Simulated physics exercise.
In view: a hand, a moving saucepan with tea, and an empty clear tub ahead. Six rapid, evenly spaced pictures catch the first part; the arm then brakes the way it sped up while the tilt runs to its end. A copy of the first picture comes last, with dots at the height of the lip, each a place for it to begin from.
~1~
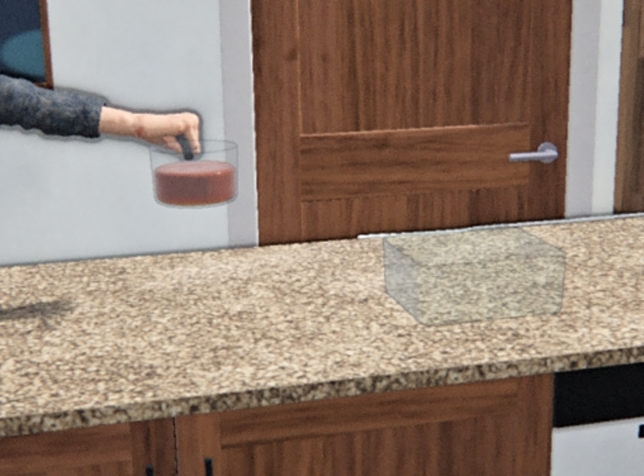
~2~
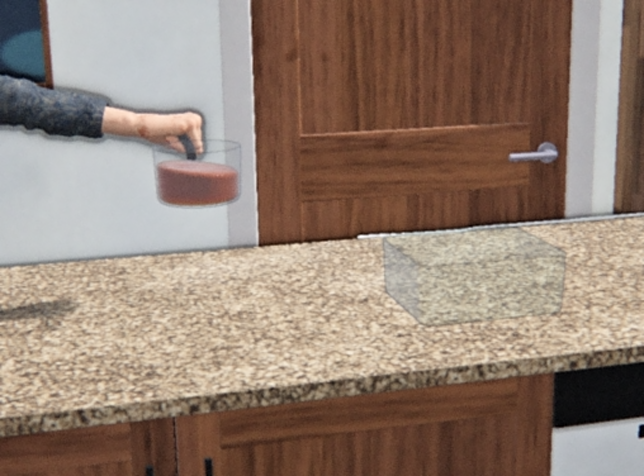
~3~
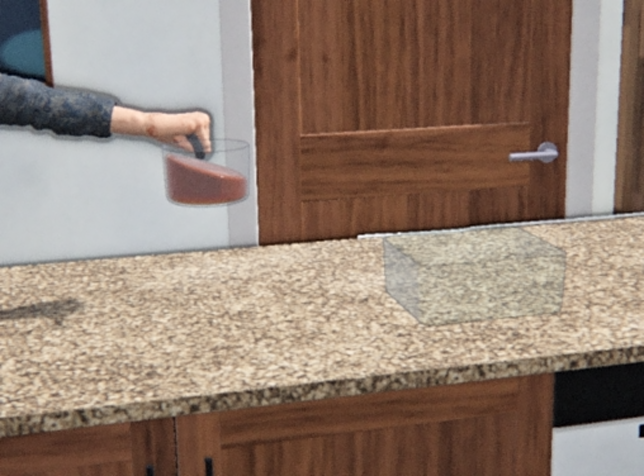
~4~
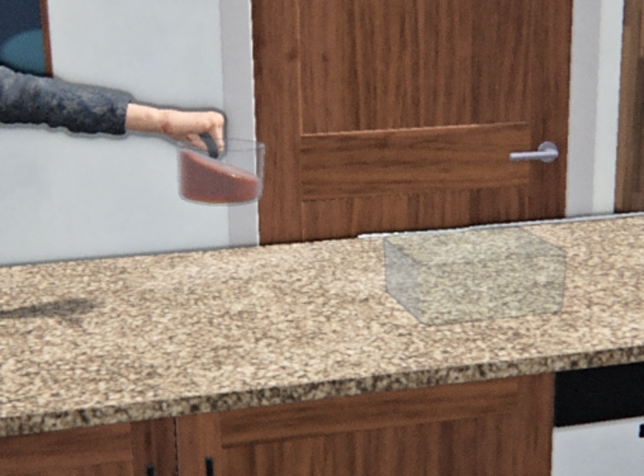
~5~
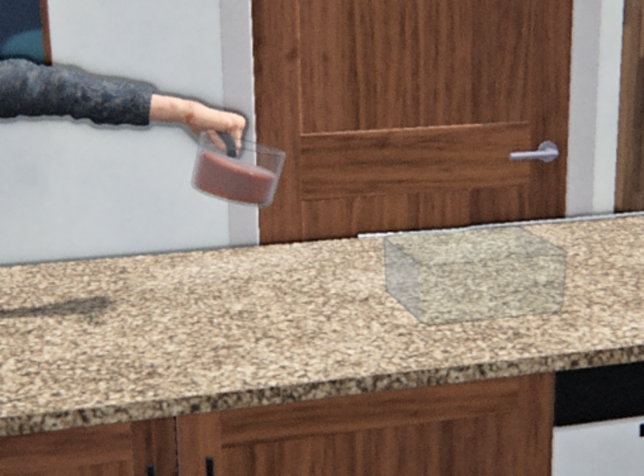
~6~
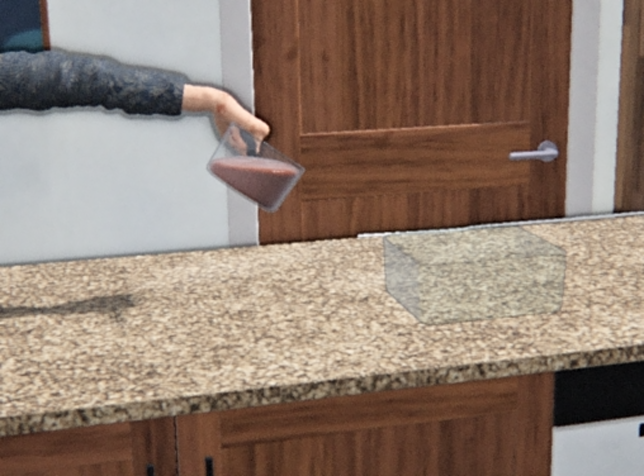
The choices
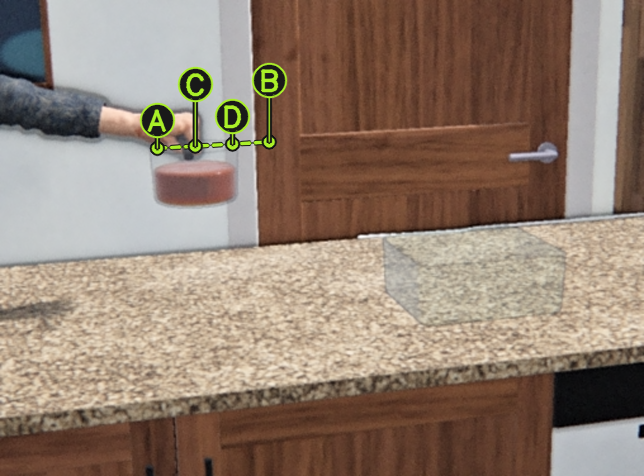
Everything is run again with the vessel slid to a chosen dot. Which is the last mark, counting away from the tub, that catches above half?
Choose B.
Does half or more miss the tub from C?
Yes.
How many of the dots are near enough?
One of them.
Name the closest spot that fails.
It is D.
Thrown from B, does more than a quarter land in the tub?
Yes.
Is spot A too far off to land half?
Yes, it does.
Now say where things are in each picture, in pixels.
Upright, lip at (235, 143); tub from (419, 326) to (561, 312); nothing has left yet, in the first frame.
Upright, lip at (238, 143); nothing has left yet, in the second frame.
Upright, lip at (247, 143); nothing has left yet, in the third frame.
Tipped about 3°, lip at (262, 144); nothing has left yet, in the fourth frame.
Tipped about 16°, lip at (283, 152); nothing has left yet, in the fifth frame.
Tipped about 36°, lip at (302, 167); nothing has left yet, in the sixth frame.
In lime, A at (157, 148); B at (269, 142); C at (195, 146); D at (232, 144).
If A is chosen, about 0 % lands in the tub, 100 % falls short.
If B is chosen, about 74 % lands in the tub, 14 % falls short and 13 % goes beside or beyond.
If C is chosen, about 0 % lands in the tub, 100 % falls short.
If D is chosen, about 7 % lands in the tub, 91 % falls short.
